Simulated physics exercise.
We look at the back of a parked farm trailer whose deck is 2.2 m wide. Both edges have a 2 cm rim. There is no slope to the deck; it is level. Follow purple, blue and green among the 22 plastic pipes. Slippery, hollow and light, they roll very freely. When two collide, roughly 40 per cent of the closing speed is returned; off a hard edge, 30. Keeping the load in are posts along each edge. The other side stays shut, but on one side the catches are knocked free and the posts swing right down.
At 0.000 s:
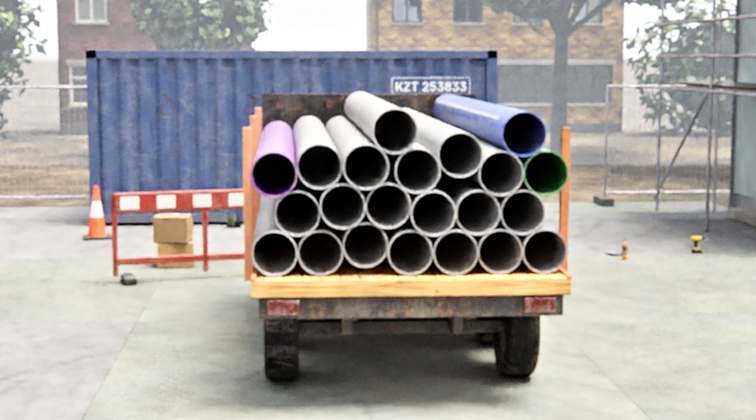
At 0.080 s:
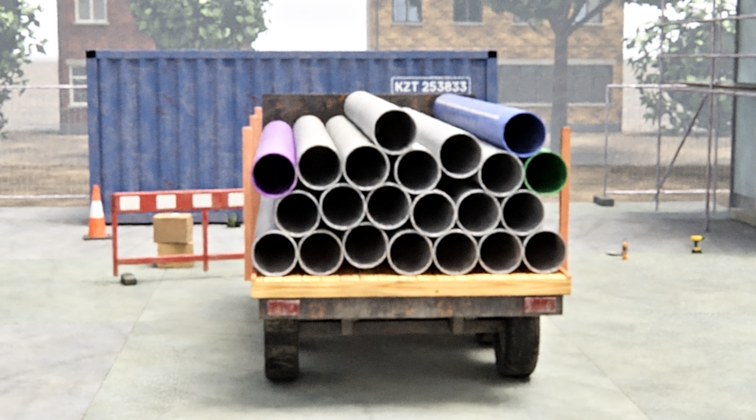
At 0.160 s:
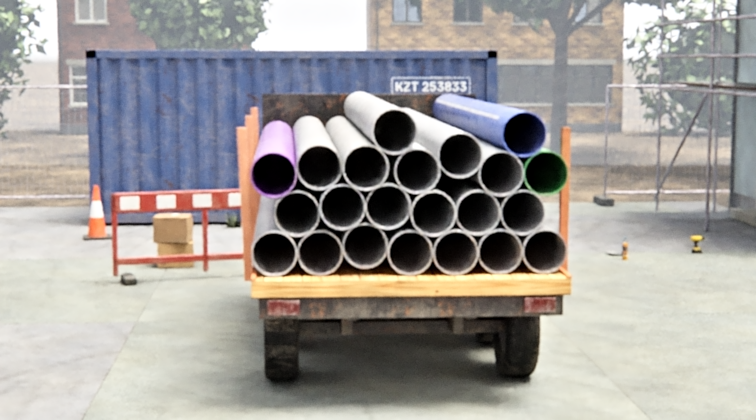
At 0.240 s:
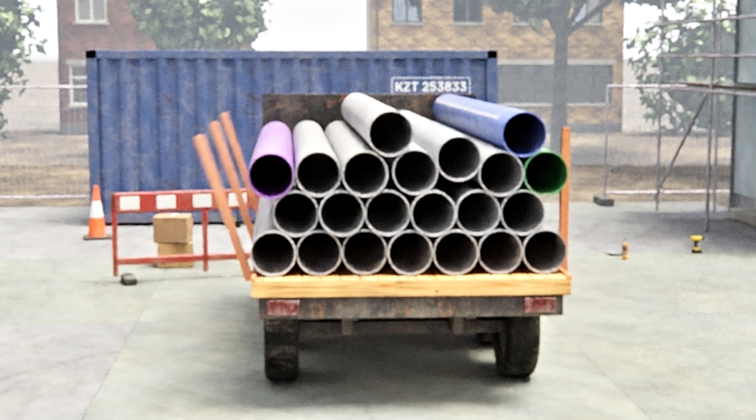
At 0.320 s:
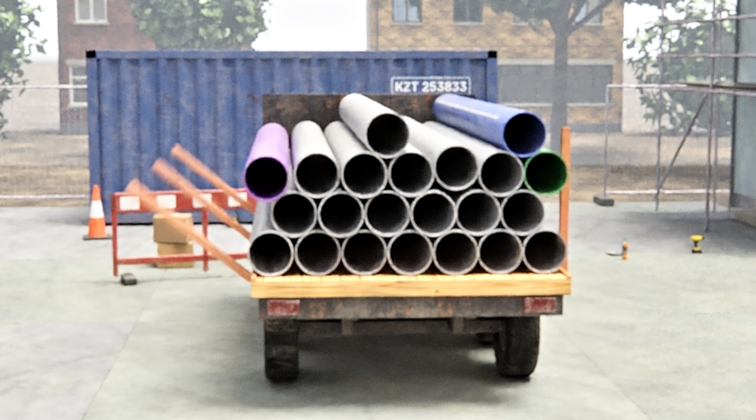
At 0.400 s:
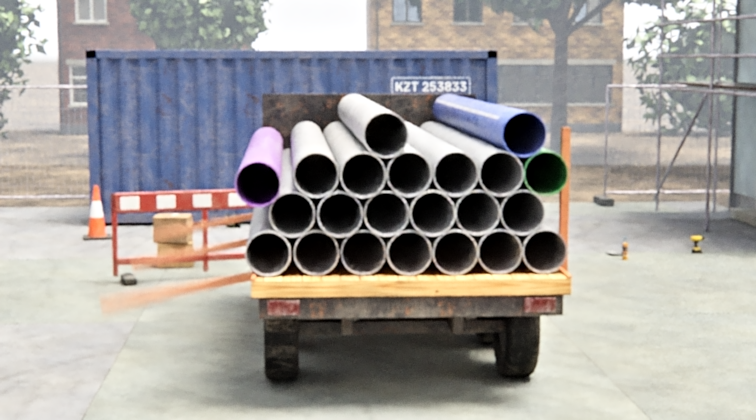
The orange posts on the left side of a parked trailer stacked with plastic pipes stay upright, then swing outward and down, as the purple pipe shifts slightly left and lower while the blue and green pipes stay in place.
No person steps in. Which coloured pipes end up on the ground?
The purple pipe ends on the ground, the blue remains on the deck, the green remains on the deck.
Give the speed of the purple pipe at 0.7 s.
Close to 2.5 m/s at that moment.
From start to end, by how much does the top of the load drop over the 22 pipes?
About 5 cm.
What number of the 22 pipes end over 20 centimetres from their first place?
The number is 1.
Then, 0.7 s in, purple is dropping off the left side; blue is up on others, 30 cm from the right edge; green is up on others, 15 cm from the right edge; 1 gone from the deck.
Then, 0.9 s in, purple is dropping off the left side; still the same for blue, green; 1 gone from the deck.
In the end (2.4 s), purple is down on the left; blue is up on others, 30 cm from the right edge; green is up on others, 15 cm from the right edge; 1 gone from the deck.
